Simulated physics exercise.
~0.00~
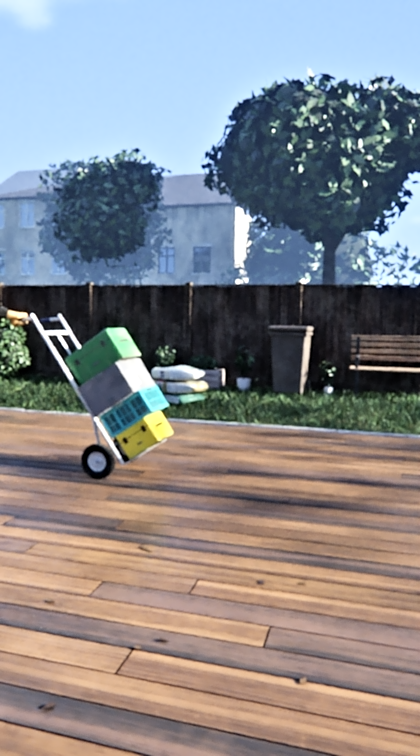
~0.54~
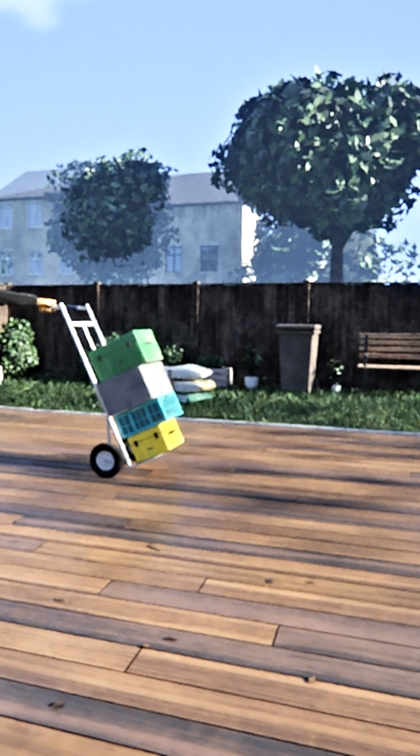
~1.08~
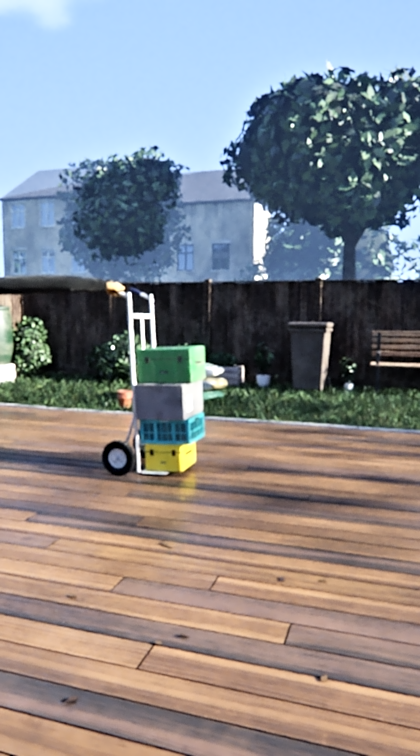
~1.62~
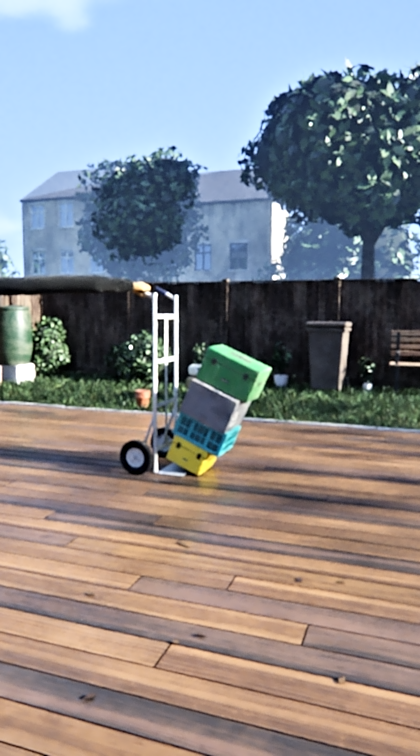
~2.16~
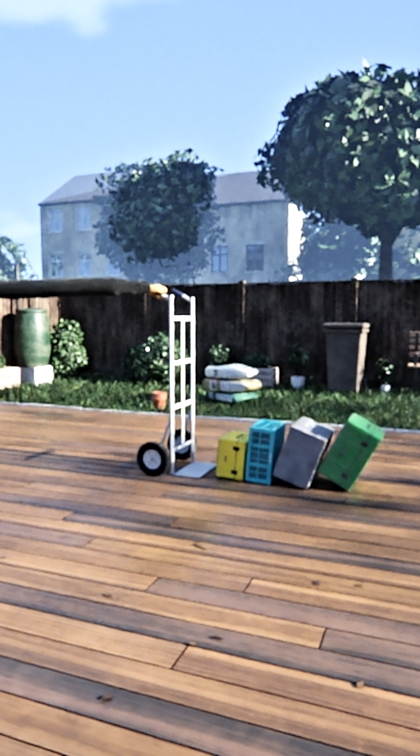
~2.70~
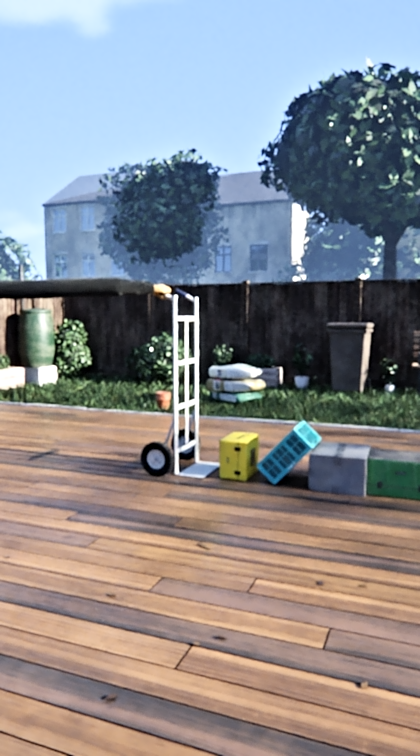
An arm reaches in from the left and grips a white hand truck on a wooden deck, seen from the side, with a dark fence, trees and a pale house behind. The tilted truck carries a stack with a yellow toolbox at the bottom, then a turquoise crate, a grey parcel and a green toolbox. The arm swings the truck forward until it stands upright and stops. The stack keeps tipping to the right and topples off in a row. The green toolbox, grey parcel and turquoise crate end on the deck, while the yellow toolbox lies tipped over by the plate.
